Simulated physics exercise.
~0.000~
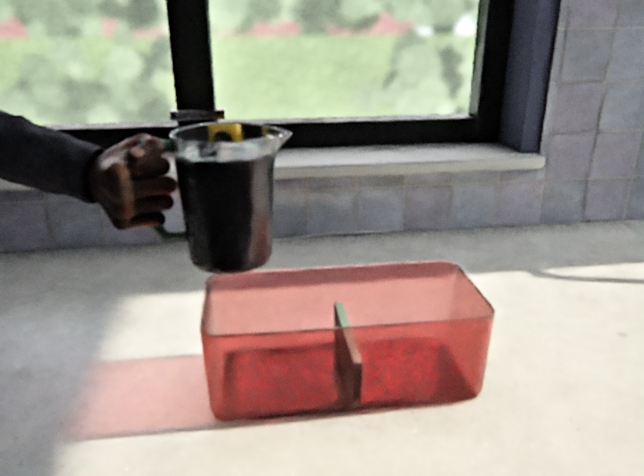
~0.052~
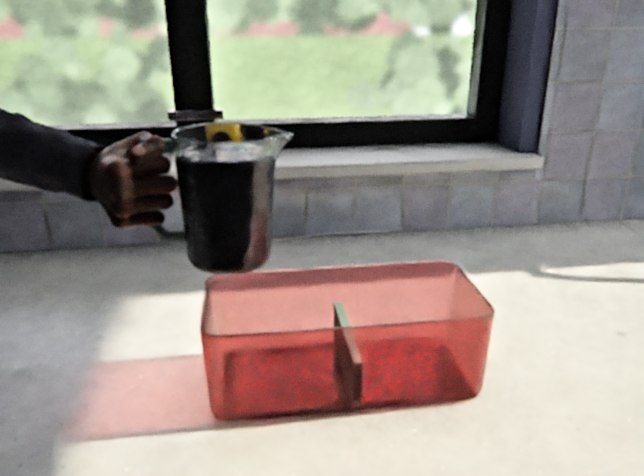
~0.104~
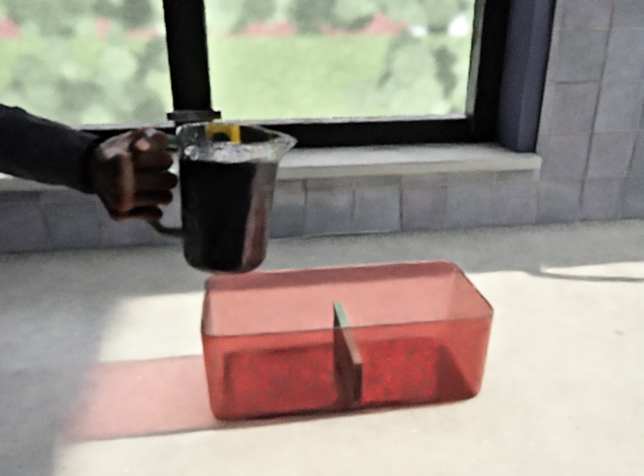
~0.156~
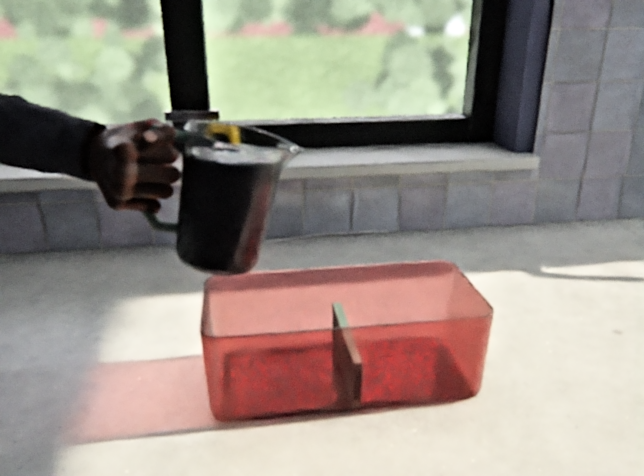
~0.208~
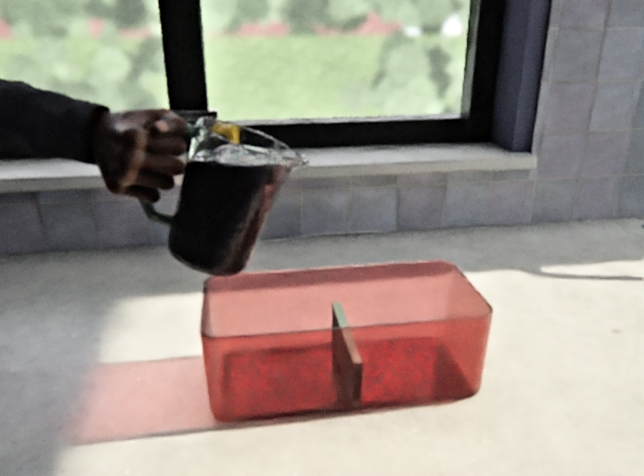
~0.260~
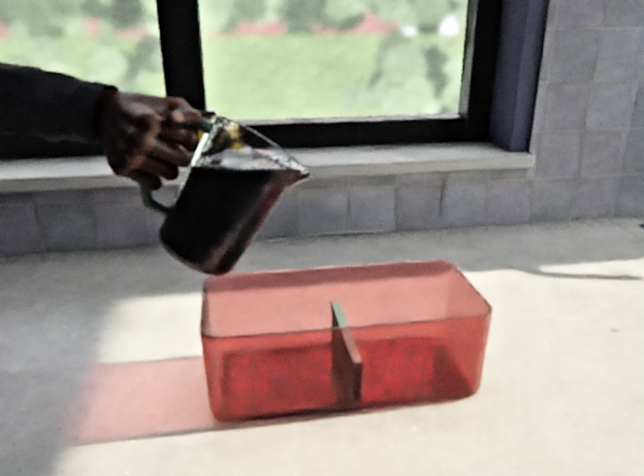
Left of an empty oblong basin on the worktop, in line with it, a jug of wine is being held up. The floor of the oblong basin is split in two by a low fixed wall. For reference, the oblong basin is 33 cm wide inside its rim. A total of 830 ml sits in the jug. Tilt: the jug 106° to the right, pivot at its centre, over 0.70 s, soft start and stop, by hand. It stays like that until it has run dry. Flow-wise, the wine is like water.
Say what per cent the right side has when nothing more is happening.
It has about 48 per cent.
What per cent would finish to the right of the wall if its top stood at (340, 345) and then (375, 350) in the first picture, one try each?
75 % and 20 %.
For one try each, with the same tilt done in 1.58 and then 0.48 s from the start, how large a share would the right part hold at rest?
Near 65 in a hundred on the first go and near 40 in a hundred on the second.
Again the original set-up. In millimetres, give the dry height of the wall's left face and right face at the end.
44 mm left, 44 mm right.
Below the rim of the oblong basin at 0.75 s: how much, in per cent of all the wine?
66 %, more or less.
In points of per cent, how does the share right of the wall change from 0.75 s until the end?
It ends up higher by roughly 10.
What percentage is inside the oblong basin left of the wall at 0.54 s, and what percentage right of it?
Left roughly 1 per cent, right roughly 16.
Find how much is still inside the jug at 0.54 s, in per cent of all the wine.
64 %.
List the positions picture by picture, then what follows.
In the first frame, tilt 0°; pouring edge (292, 132); surface from (177, 153) to (274, 150); the oblong basin's rim runs from (204, 304) to (474, 287); the wall's top is at (347, 331).
In the second frame, tilt 1°; pouring edge (293, 134); surface from (178, 152) to (274, 151).
In the third frame, tilt 6°; pouring edge (297, 139); surface from (182, 151) to (277, 153).
In the fourth frame, tilt 12°; pouring edge (303, 148); surface from (186, 153) to (283, 156).
In the fifth frame, tilt 21°; pouring edge (310, 161); surface from (186, 177) to (294, 160).
In the sixth frame, tilt 32°; pouring edge (314, 176); surface from (180, 188) to (308, 167).
After 0.54 s the tilt is 93° and 64 per cent is still to pour, 1 is left of the wall and 16 right of it.
After 0.75 s the tilt is 106° and 19 per cent is still to pour, 29 is left of the wall and 37 right of it.
After 0.96 s the tilt is 106° and 3 per cent is still to pour, 46 is left of the wall and 48 right of it.
After 1.20 s the tilt is 106° and 0 per cent is still to pour, 50 is left of the wall and 48 right of it.
In the end 51 per cent lies left of the wall, 48 right of it and 1 outside.
